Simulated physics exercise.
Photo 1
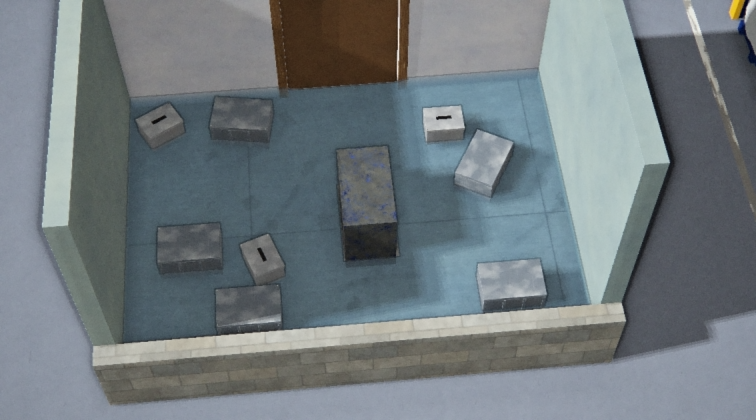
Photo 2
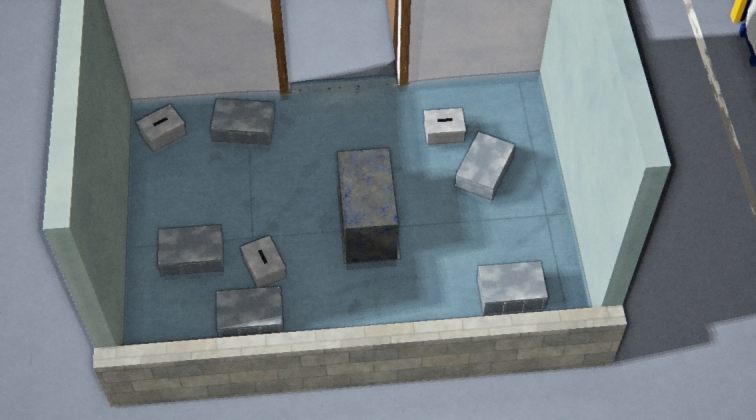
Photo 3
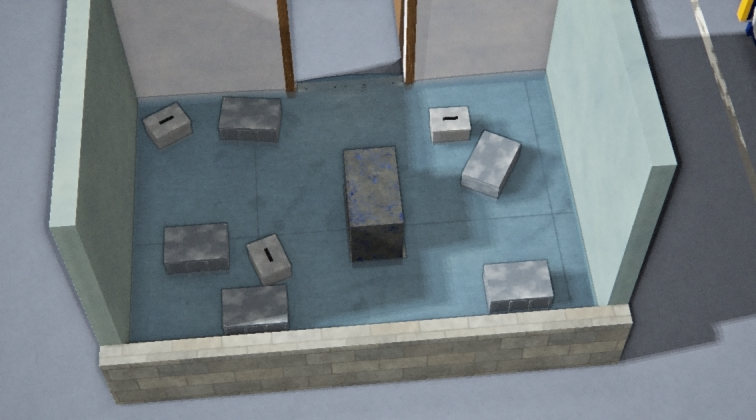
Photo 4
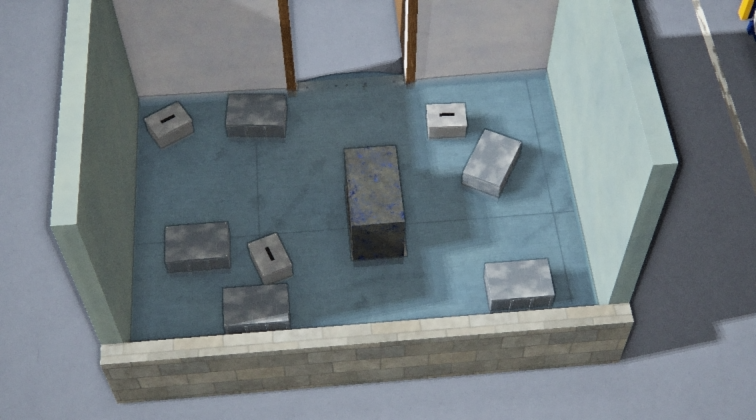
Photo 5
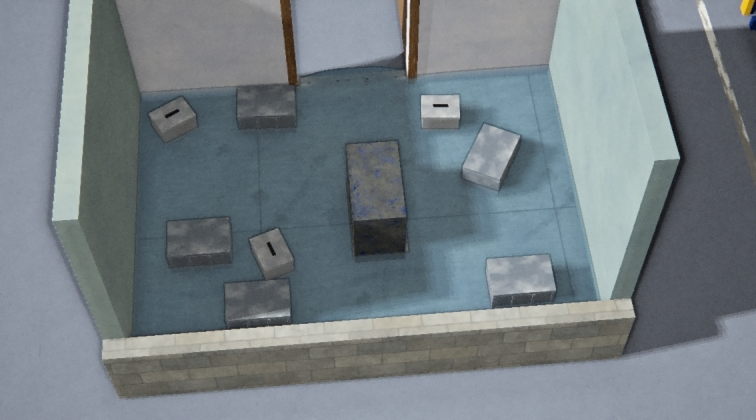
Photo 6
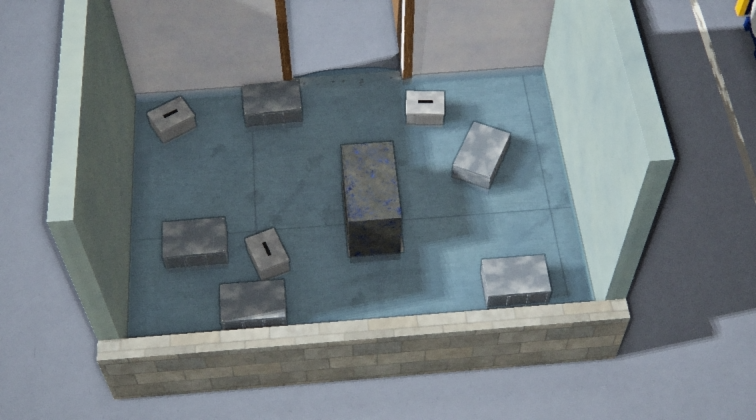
The video shows a flooded, walled room where a brown door opens at the back, after which a gray crate drifts right and a small pale tote drifts left near the doorway, while most other objects barely move.
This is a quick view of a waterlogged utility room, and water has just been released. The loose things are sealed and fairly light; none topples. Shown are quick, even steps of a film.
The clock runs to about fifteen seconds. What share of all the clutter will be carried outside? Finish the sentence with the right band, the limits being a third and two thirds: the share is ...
The share is from a third to two thirds.
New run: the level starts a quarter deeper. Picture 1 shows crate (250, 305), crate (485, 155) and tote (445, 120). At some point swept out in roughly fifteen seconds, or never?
Per object: Remained / exited / exited.
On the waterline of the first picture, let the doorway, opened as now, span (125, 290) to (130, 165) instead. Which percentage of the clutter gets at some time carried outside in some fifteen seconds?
That comes to 60 per cent of the things.
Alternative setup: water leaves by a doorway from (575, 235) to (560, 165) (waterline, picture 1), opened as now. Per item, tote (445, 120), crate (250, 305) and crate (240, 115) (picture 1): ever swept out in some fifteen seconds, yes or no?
Taking each in turn, I'd say carried off, stuck within and stuck within.
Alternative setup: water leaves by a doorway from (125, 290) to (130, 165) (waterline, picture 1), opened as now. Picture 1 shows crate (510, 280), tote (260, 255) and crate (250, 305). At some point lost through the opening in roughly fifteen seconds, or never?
Per item as listed - not lost, swept away, swept away.
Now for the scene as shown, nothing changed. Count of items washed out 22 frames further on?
That comes to 2.
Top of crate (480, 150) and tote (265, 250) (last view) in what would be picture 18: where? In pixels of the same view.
They end up close to (423, 109) and close to (283, 218).
A moment on, 0 of 8 are out; 8 afloat.
Next, 2 of 8 are out; 6 afloat.
Later, 2 of 8 are out; 2 afloat.
In the end, 3 of 8 are out; 1 afloat.
